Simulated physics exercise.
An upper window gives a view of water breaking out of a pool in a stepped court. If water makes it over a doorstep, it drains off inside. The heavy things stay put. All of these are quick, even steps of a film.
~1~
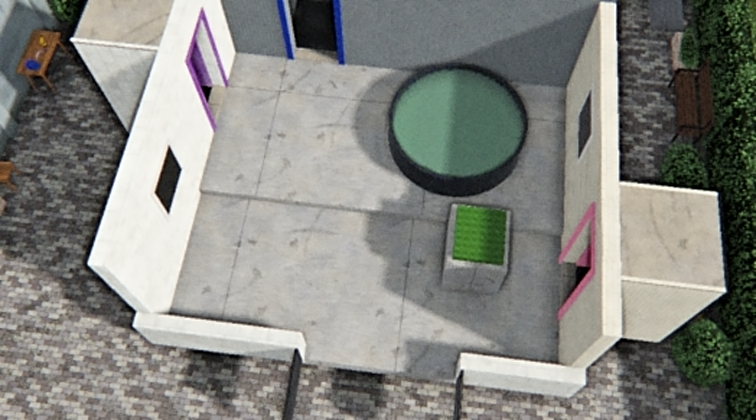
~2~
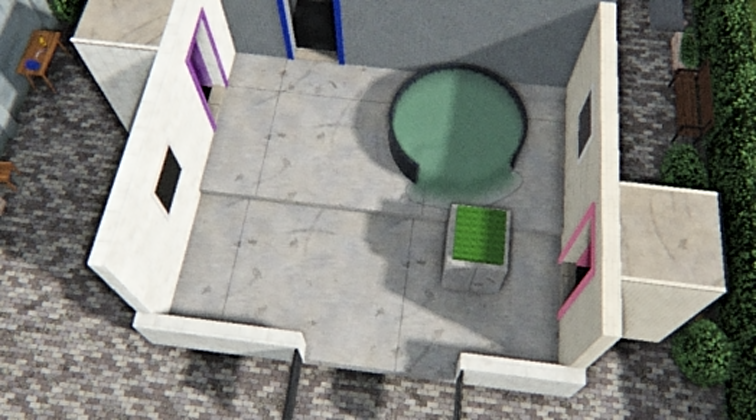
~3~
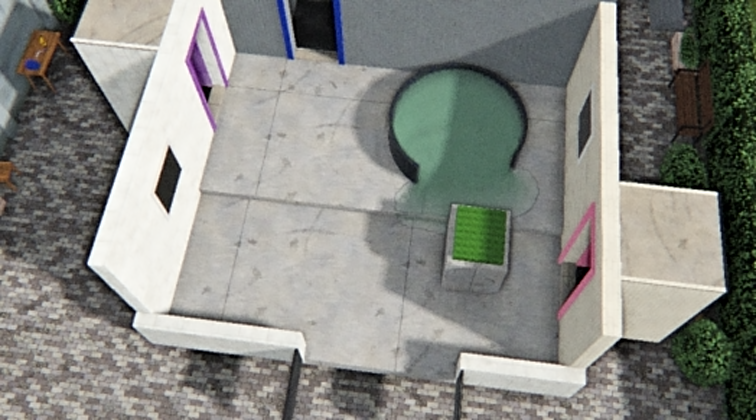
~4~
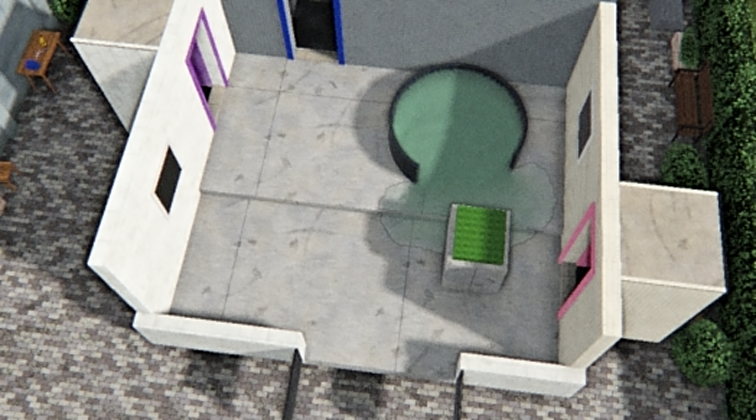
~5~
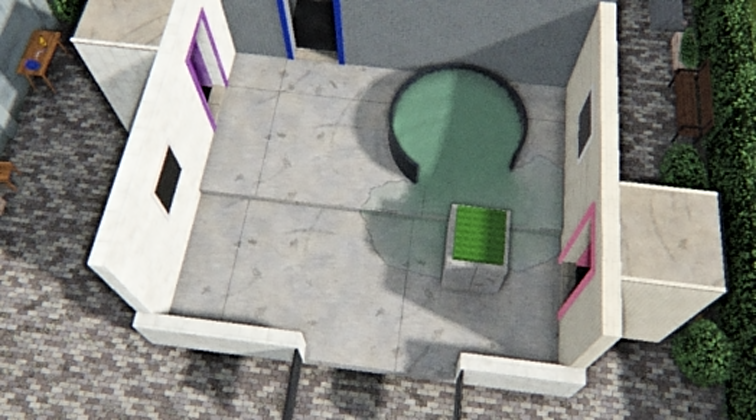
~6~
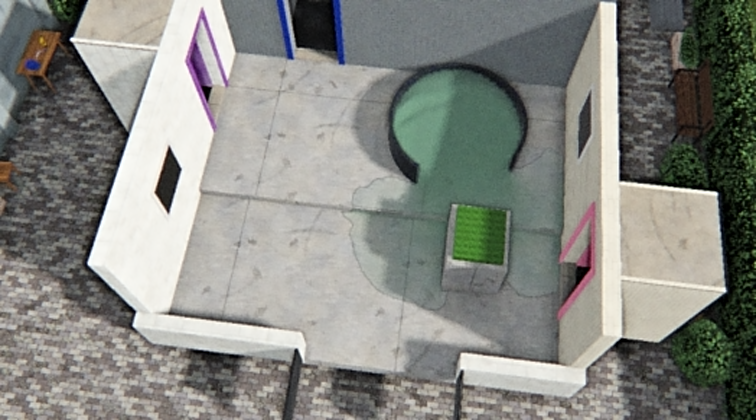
Green water breaking out of the near side of a round pool and spreading across a grey walled courtyard, around a grass-topped block.
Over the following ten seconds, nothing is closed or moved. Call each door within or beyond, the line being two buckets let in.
Pink door - beyond; purple door - within; blue door - within.
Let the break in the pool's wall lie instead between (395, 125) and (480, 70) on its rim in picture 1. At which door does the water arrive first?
That would be the door marked blue.
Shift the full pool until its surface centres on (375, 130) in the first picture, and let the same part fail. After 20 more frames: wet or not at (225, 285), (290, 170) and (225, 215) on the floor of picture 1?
In order, the three spots end up waterlogged, untouched and untouched.
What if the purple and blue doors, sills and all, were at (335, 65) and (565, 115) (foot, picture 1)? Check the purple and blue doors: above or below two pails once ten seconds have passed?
As it turns out, the purple door keeps clear but the blue door keeps clear.
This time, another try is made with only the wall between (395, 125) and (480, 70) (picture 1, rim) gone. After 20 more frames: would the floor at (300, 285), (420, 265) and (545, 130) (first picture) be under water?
Taking the three spots as listed, they end up spared, spared and inundated.
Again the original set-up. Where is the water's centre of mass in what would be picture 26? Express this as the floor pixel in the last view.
The water's middle lies around (449, 233).
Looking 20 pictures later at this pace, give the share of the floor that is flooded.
I'd guess some 55 per cent.
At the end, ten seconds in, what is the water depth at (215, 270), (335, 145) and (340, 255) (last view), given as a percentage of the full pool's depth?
First 20, next 0, last 10 in a hundred.
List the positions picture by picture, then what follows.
In the first picture, still water in the round tank at (458, 122).
In the second picture, water pours out at (468, 188) and has run to (410, 192).
In the third picture, water pours out at (467, 190) and has run to (401, 212).
In the fourth picture, water pours out at (467, 190) and has run to (551, 199).
In the fifth picture, water pours out at (467, 190) and has run to (388, 259).
In the sixth picture, the front is at (384, 288), out from the gap at (467, 190).
A moment on, water covers 30 % of the floor; the pink door under two buckets in, the purple door not reached, the blue door not reached.
Next, water covers 40 % of the floor; the pink door over two buckets in, the purple door not reached, the blue door not reached.
Then, water covers 55 % of the floor; the pink door over two buckets in, the purple door not reached, the blue door not reached.
Later, water covers 60 % of the floor; the pink door far over two buckets in, the purple door not reached, the blue door not reached.
In the end, water covers 60 % of the floor; the pink door far over two buckets in, the purple door not reached, the blue door not reached.
